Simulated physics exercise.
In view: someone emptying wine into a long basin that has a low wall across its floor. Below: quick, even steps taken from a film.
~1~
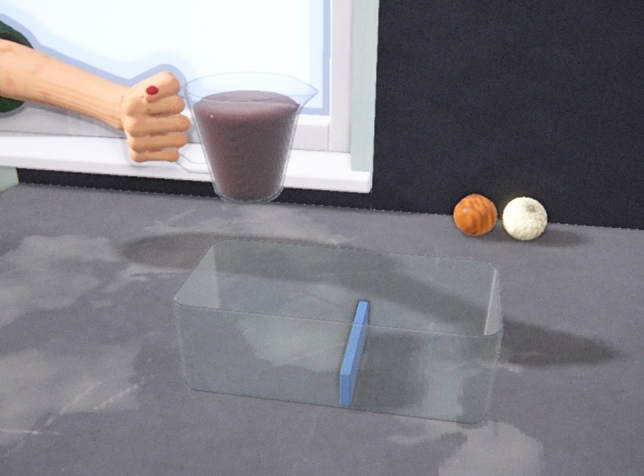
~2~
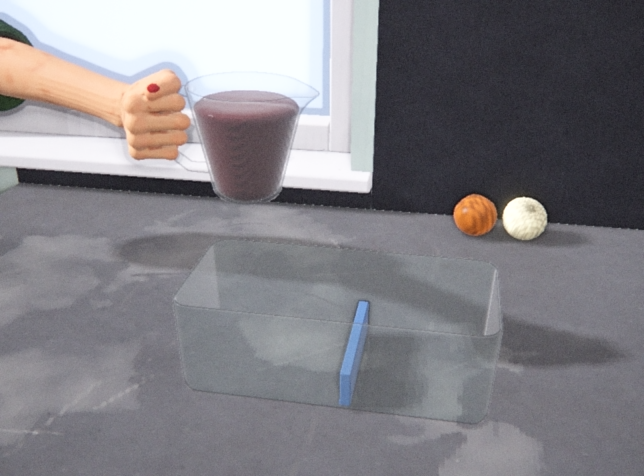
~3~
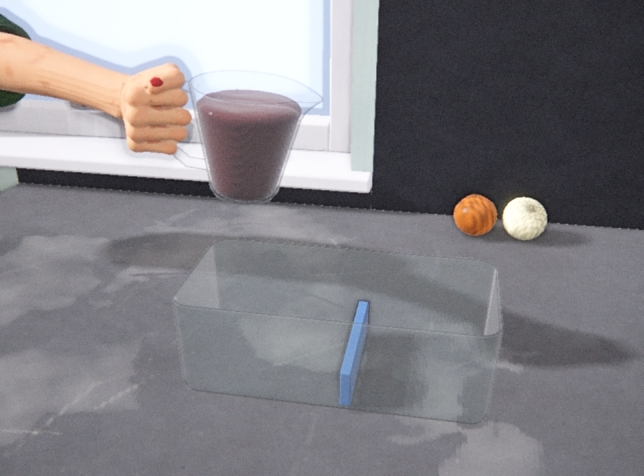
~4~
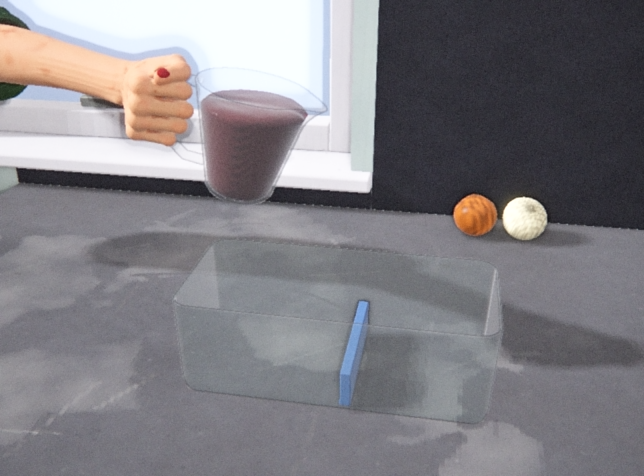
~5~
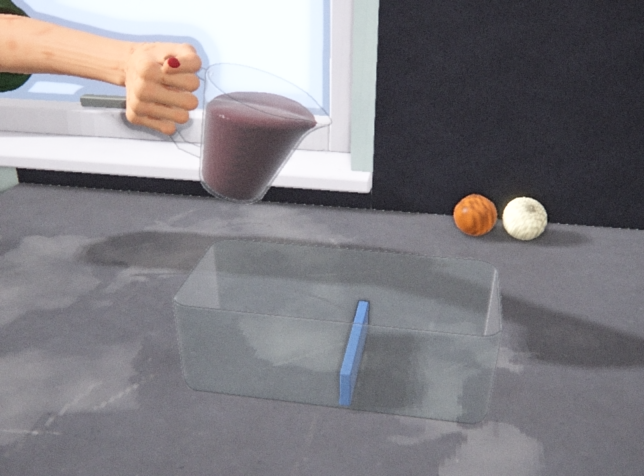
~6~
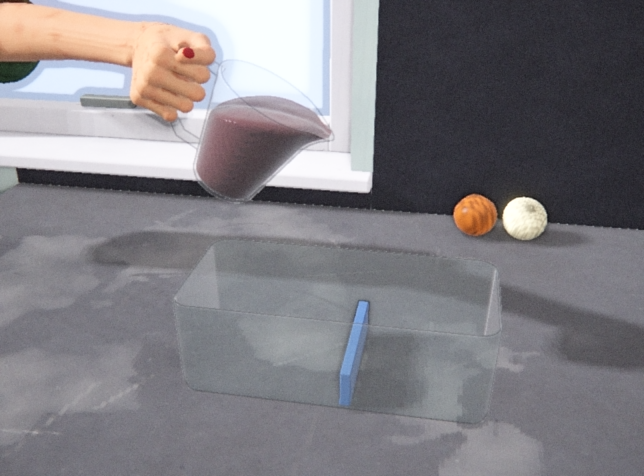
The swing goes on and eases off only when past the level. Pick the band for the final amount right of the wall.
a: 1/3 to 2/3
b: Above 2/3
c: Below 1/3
The answer is b.
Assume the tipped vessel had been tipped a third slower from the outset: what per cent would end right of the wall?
Near 85 in a hundred.
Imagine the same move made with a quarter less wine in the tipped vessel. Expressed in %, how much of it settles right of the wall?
80 %.
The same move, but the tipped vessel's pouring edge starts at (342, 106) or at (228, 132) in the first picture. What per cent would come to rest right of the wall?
Roughly 90 % the first time and roughly 5 % the second.
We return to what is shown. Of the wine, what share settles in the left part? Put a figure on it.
I'd put it at about 15 per cent.
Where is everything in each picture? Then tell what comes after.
The first picture shows tilt 0°; pouring edge (318, 92); surface from (197, 99) to (301, 105); the long basin's rim runs from (194, 270) to (499, 298); the wall's top is at (355, 336).
The second picture shows tilt 1°; pouring edge (319, 94); surface from (198, 98) to (301, 106).
The third picture shows tilt 6°; pouring edge (323, 99); surface from (202, 95) to (303, 108).
The fourth picture shows tilt 12°; pouring edge (328, 109); surface from (206, 96) to (308, 112).
The fifth picture shows tilt 21°; pouring edge (332, 122); surface from (210, 99) to (317, 117).
The sixth picture shows tilt 32°; pouring edge (335, 138); surface from (212, 109) to (331, 129).
A moment on, the tilt is 90° and 47 per cent is still to pour, 0 is left of the wall and 20 right of it.
Next, the tilt is 97° and 10 per cent is still to pour, 11 is left of the wall and 61 right of it.
Then the tilt is 97° and 1 per cent is still to pour, 13 is left of the wall and 81 right of it.
Later the tilt is 97° and 0 per cent is still to pour, 15 is left of the wall and 82 right of it.
At rest 15 per cent lies left of the wall, 82 right of it and 3 outside.
